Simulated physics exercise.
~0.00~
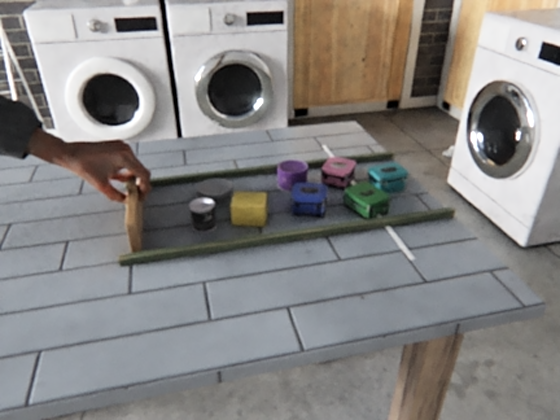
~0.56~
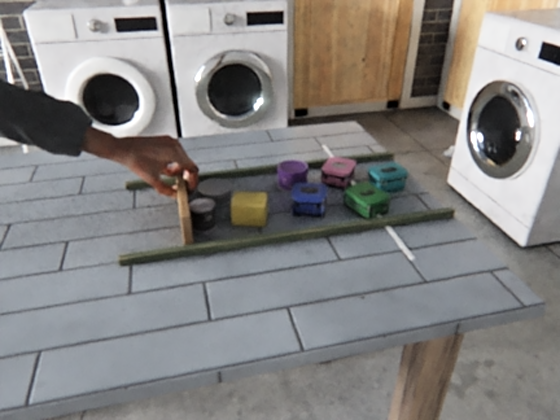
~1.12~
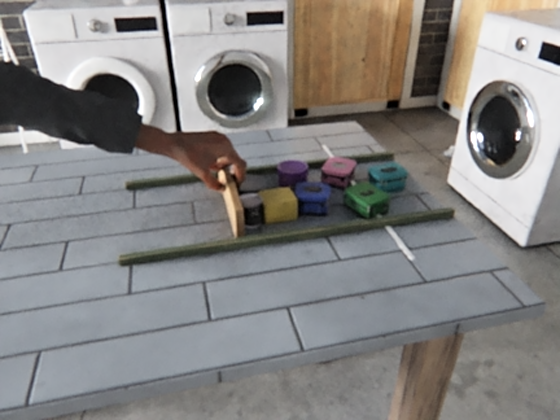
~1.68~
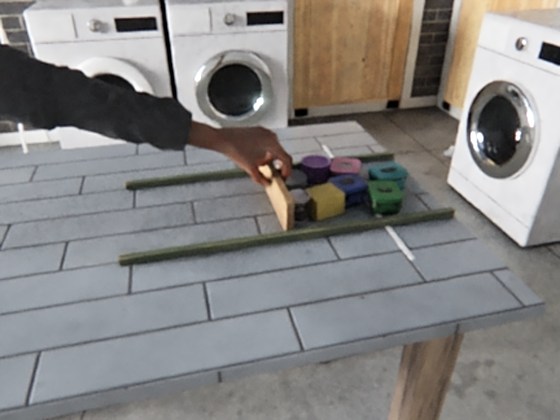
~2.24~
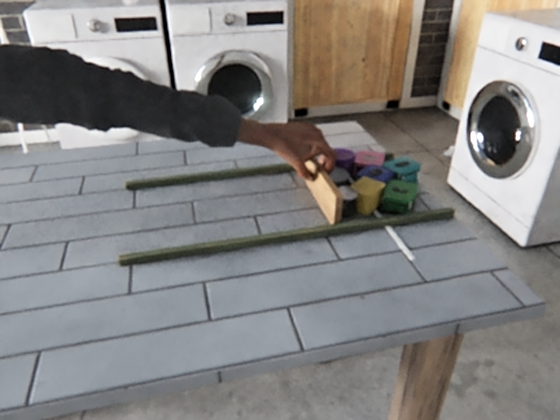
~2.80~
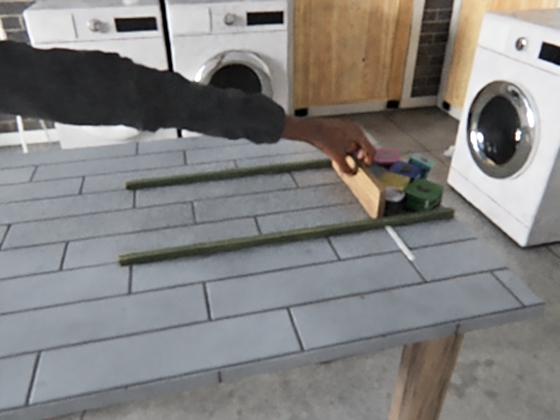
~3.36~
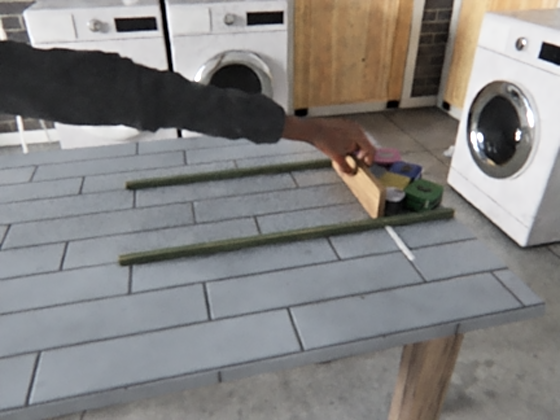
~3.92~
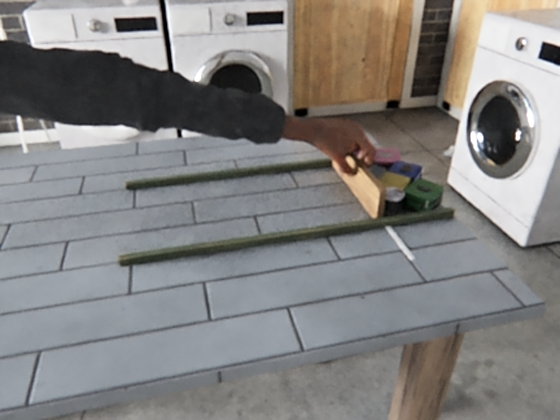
In a laundry room, a hand slides a board, bunching colourful containers at the table's right end.
